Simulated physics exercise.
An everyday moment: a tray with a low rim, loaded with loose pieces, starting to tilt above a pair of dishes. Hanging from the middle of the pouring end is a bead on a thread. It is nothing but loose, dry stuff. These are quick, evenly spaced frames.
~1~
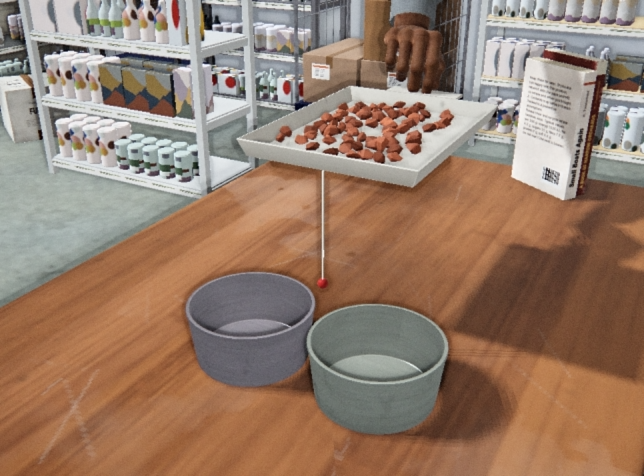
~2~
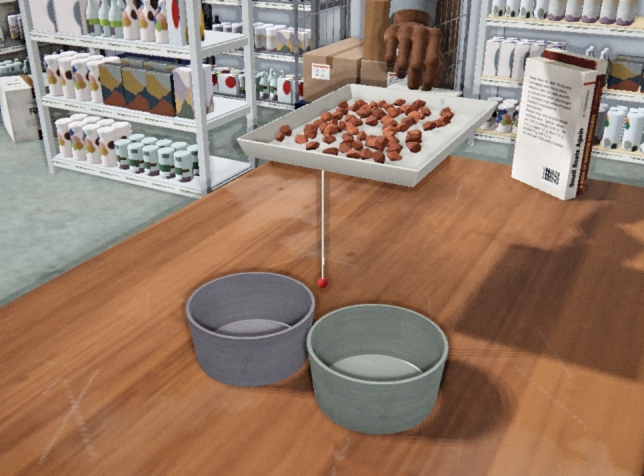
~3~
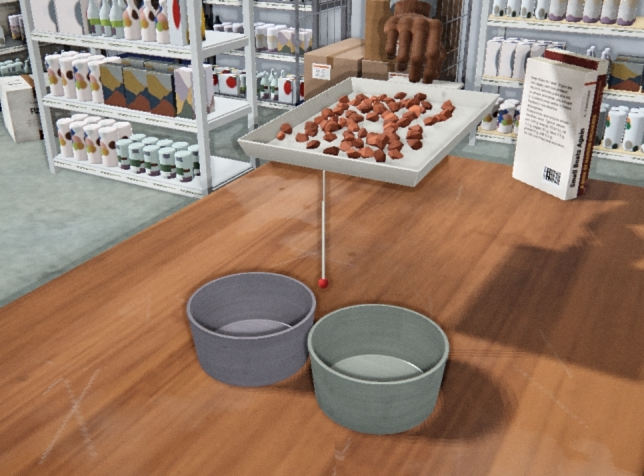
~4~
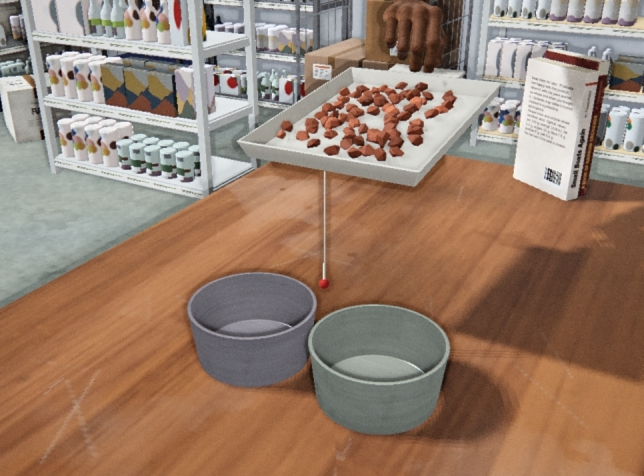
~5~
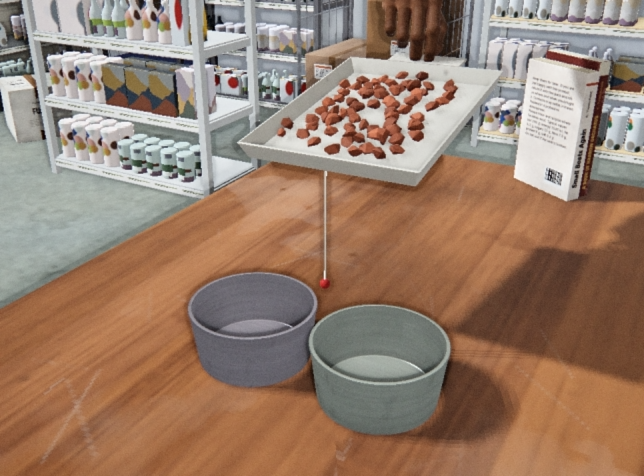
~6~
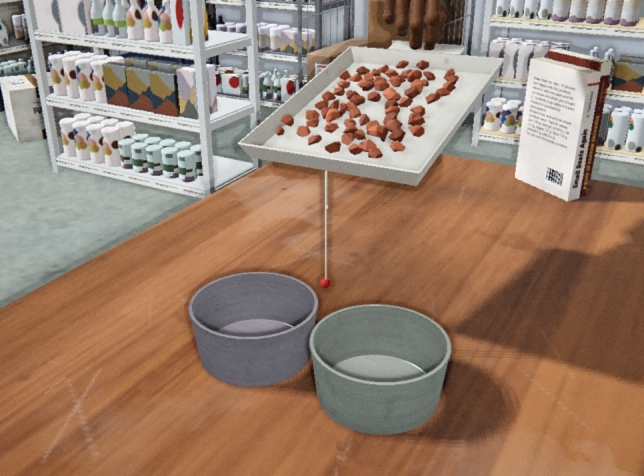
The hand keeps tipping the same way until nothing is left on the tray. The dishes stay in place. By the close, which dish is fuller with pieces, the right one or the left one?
Going by this, it mostly spills to the left of the two.
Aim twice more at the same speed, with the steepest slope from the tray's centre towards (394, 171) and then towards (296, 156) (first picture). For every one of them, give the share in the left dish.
Respectively 0 and 80 in a hundred.
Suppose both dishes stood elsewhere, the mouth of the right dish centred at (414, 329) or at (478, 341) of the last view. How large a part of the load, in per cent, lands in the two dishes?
Roughly 60 per cent, and 20 per cent.
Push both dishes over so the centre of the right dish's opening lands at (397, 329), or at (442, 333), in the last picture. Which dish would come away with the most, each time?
First try: The leftmost dish. Second try: The leftmost dish.
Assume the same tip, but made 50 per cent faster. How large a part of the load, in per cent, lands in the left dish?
It would be around 70 per cent.
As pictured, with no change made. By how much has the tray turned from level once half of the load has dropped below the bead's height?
A tilt of roughly 100°.
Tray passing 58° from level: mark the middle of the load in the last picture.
Load centre: Approx. (308, 142).
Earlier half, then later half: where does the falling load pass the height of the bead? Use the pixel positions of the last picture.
About (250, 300), and after that about (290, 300).
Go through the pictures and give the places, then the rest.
In the first picture, corners of the pouring end near (246, 138) and (414, 168), level; middle of the load near (372, 123), bits of crushed brick; left dish near (215, 355); right dish near (346, 400); bead on its thread near (323, 283).
In the second picture, corners of the pouring end near (246, 138) and (414, 167), level; middle of the load near (372, 122).
In the third picture, corners of the pouring end near (246, 139) and (414, 167), tipped barely, level across its low end; middle of the load near (373, 117).
In the fourth picture, corners of the pouring end near (247, 140) and (415, 168), tipped a little, level across its low end; middle of the load near (391, 118).
In the fifth picture, corners of the pouring end near (247, 141) and (415, 168), tipped a little, level across its low end; middle of the load near (391, 112).
In the sixth picture, corners of the pouring end near (247, 141) and (415, 168), tipped a little, level across its low end; middle of the load near (392, 106); left dish near (218, 354); right dish near (349, 400).
Shortly afterwards, tray tipped steeply; all but a few on the tray; a little in the air.
Next, tray tipped right over; near a third on the tray; a little in the right dish; near a third in the left dish; only a few outside both; near a quarter in the air.
Some moments later, tray tipped past a quarter turn; a little in the right dish; the bulk in the left dish; a little outside both.
In the end, tray tipped past a quarter turn; a little in the right dish; the bulk in the left dish; a little outside both.
